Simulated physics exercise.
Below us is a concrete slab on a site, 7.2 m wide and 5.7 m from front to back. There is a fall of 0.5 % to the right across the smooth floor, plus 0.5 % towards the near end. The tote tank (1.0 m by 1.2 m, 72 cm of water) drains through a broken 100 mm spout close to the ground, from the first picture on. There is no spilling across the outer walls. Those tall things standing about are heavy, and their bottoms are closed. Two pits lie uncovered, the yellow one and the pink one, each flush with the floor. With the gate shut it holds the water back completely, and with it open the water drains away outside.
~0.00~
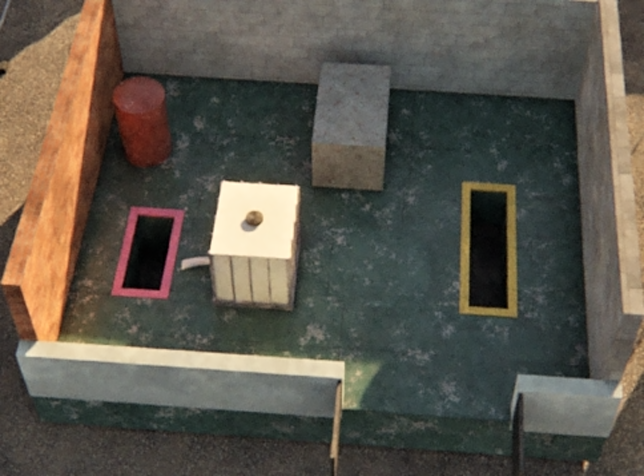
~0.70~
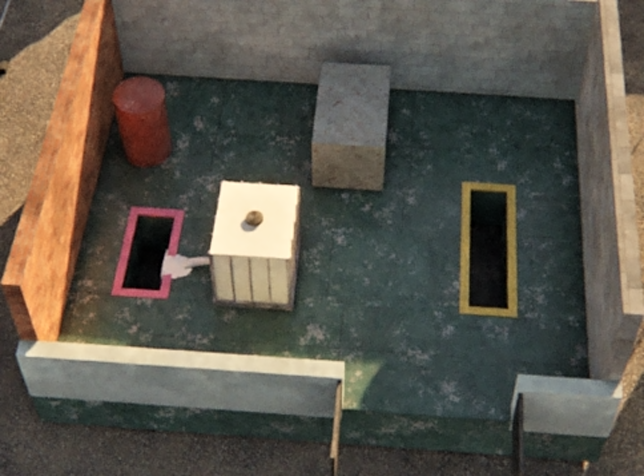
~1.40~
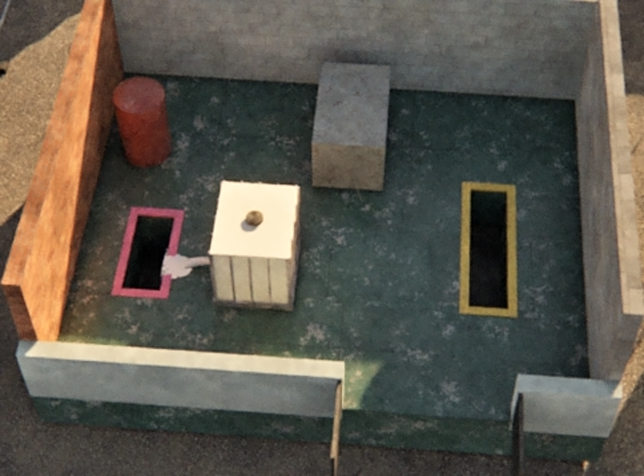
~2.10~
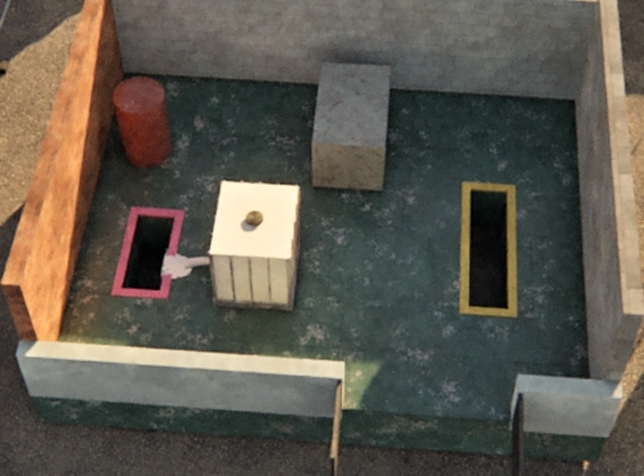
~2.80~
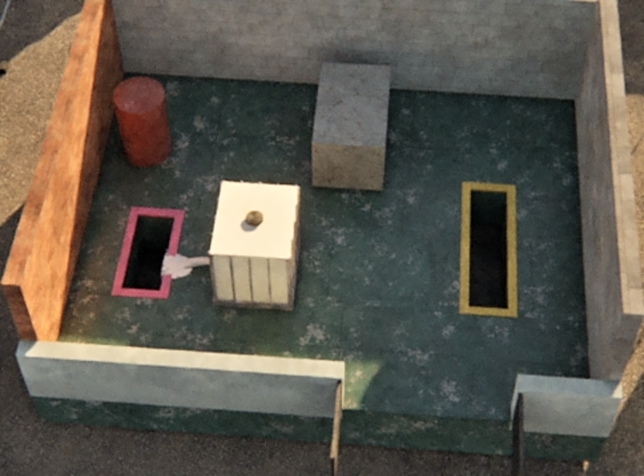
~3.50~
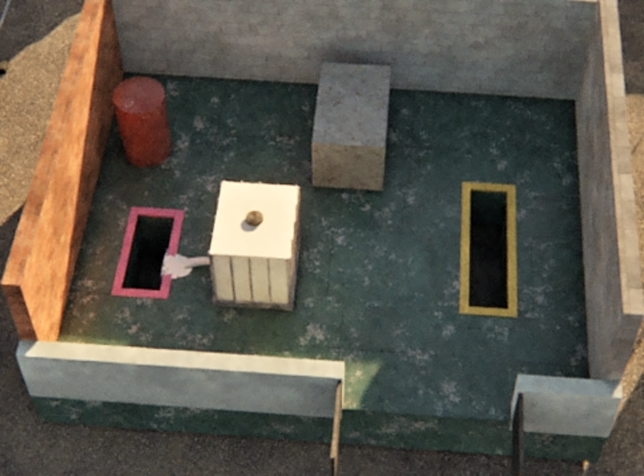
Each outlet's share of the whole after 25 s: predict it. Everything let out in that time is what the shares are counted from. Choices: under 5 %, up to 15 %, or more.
Gateway - under 5 %, yellow pit - not even 5 %, pink pit - above 15 %.
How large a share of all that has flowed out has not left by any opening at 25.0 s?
Close to 2 percent.
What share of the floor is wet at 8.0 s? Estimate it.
Wet fraction: Around 0 %.
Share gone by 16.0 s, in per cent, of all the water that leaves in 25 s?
I'd put it at about 70 per cent.
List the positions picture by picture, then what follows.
In the first frame, the jet has just started at (202, 261); the ground is still dry.
The second frame shows from the spout at (202, 261) the water has spread over 0.1 m2; its tip is at (164, 276), and it is 2.4 cm deep on average.
The third frame shows the jet leaves at (202, 261); the sheet reaches (163, 279), 0.9 m away, and wets 0.1 m2.
The fourth frame shows from the spout at (202, 261) the water has spread over 0.1 m2; its tip is at (163, 279), and it is 2.3 cm deep on average.
The fifth frame shows from the spout at (202, 261) the water has spread over 0.1 m2; its tip is at (163, 279), and it is 2.4 cm deep on average.
The sixth frame shows the jet leaves at (202, 261); the sheet reaches (163, 279), 0.9 m away, and wets 0.1 m2.
After 5.0 s water covers under 5 % of the floor and is deepest (4 cm) near (177, 270); gone so far, the gateway 0 %, the yellow pit 0 %, the pink pit 23 %.
After 8.0 s water covers under 5 % of the floor and is deepest (4 cm) near (177, 270); gone so far, the gateway 0 %, the yellow pit 0 %, the pink pit 36 %.
After 12.0 s water covers under 5 % of the floor and is deepest (4 cm) near (177, 270); gone so far, the gateway 0 %, the yellow pit 0 %, the pink pit 53 %.
After 16.0 s water covers under 5 % of the floor and is deepest (4 cm) near (177, 270); gone so far, the gateway 0 %, the yellow pit 0 %, the pink pit 68 %.
After 25.0 s water covers under 5 % of the floor and is deepest (5 cm) near (190, 271); gone so far, the gateway 0 %, the yellow pit 0 %, the pink pit 97 %.
